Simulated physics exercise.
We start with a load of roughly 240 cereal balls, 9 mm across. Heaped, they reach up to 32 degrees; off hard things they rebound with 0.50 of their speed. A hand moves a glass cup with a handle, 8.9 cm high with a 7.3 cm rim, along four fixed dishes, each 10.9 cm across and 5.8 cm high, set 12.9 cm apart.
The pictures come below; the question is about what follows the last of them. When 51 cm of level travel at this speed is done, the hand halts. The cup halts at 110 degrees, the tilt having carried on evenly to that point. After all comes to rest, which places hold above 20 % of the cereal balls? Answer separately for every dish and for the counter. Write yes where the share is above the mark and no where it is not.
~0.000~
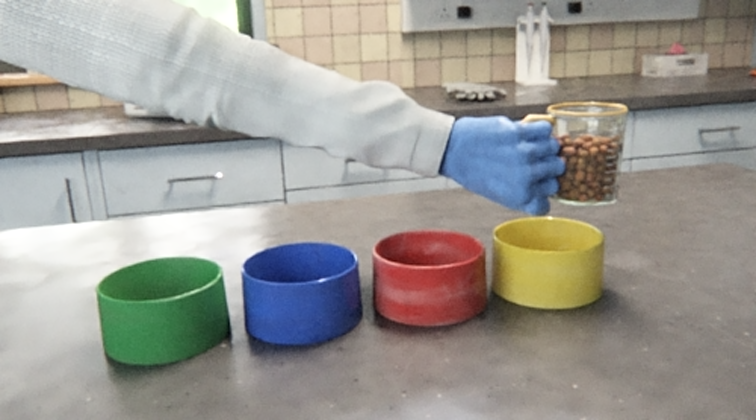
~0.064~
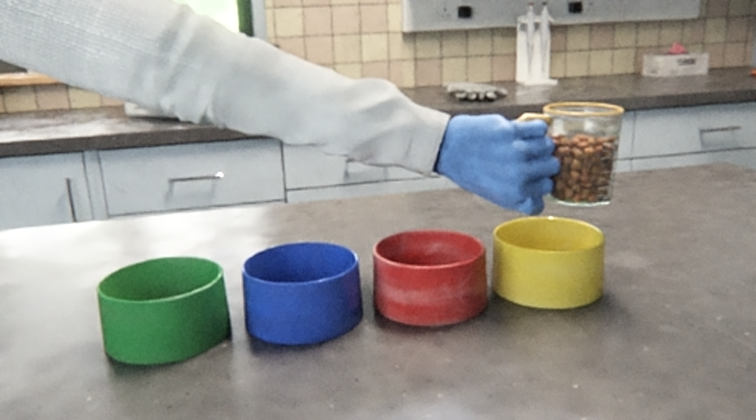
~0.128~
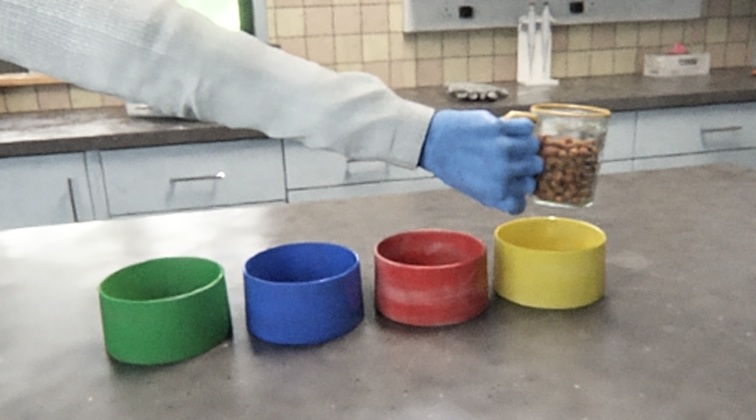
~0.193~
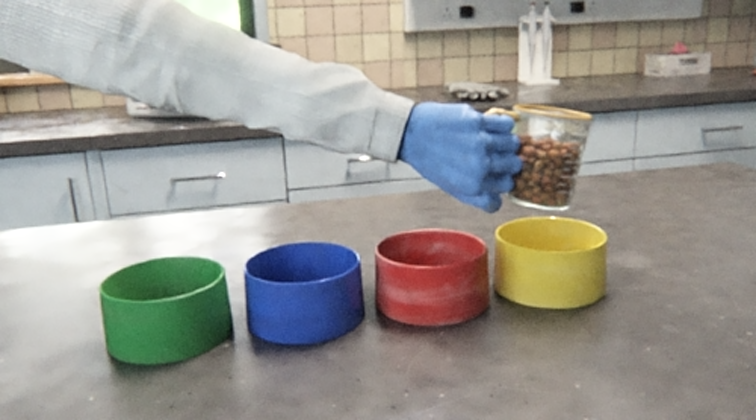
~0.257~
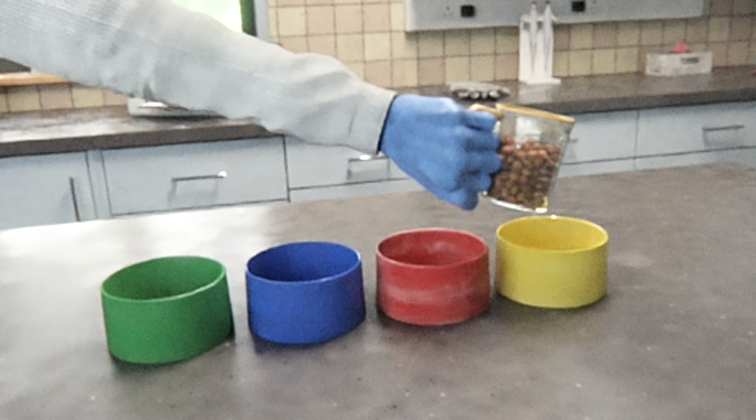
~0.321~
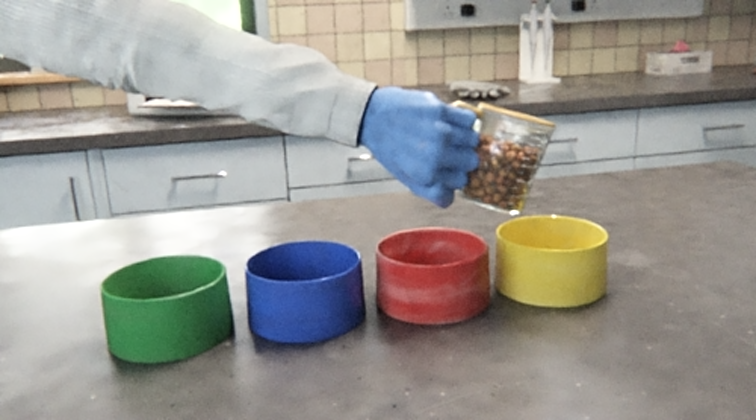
Red: No, blue: No, green: Yes, yellow: No, counter: No.
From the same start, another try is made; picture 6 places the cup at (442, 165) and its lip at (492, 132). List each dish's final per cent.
Per cent kept: Red 0, blue 0, green 100, yellow 0.
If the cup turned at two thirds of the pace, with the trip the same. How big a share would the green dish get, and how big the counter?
Result - green dish: 100; counter: 0.
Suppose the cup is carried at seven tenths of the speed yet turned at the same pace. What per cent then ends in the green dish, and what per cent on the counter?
The shares would then be green 70 and counter 10.
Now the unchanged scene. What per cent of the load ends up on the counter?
About 0 percent.
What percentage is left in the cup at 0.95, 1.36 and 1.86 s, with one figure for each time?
It goes roughly like this: 100, 100, 65 per cent.
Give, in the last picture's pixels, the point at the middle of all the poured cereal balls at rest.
Resting centre estimate: Around (162, 316).
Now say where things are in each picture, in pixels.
The first frame shows cup at (585, 153), tilt 0 degrees, lip at (620, 107), moved 0.0 cm; middle of the pieces at (583, 166); yellow dish at (548, 235); red dish at (429, 248); blue dish at (300, 262); green dish at (161, 278).
The second frame shows cup at (580, 154), tilt 1 degrees, lip at (616, 108), moved 0.6 cm; middle of the pieces at (578, 166).
The third frame shows cup at (565, 155), tilt 5 degrees, lip at (604, 111), moved 2.4 cm; middle of the pieces at (563, 168).
The fourth frame shows cup at (545, 157), tilt 9 degrees, lip at (586, 116), moved 4.7 cm; middle of the pieces at (541, 169).
The fifth frame shows cup at (524, 158), tilt 14 degrees, lip at (569, 120), moved 7.0 cm; middle of the pieces at (520, 170).
The sixth frame shows cup at (503, 159), tilt 18 degrees, lip at (550, 124), moved 9.3 cm; middle of the pieces at (498, 171); yellow dish at (551, 233); red dish at (432, 246); blue dish at (303, 261); green dish at (165, 276). Its pace works out near 70 degrees a second; the hand travels 36 cm a second.
Then, at 0.95 s, tilt 61 degrees; cup holds 100 %.
Then, at 1.36 s, tilt 90 degrees; cup holds 100 %.
After 1.86 s, tilt 110 degrees; cup holds 65 %, green 35 %.
By 3.3 s all is still; red 0 %, blue 0 %, green 100 %, yellow 0 %, counter 0 %.
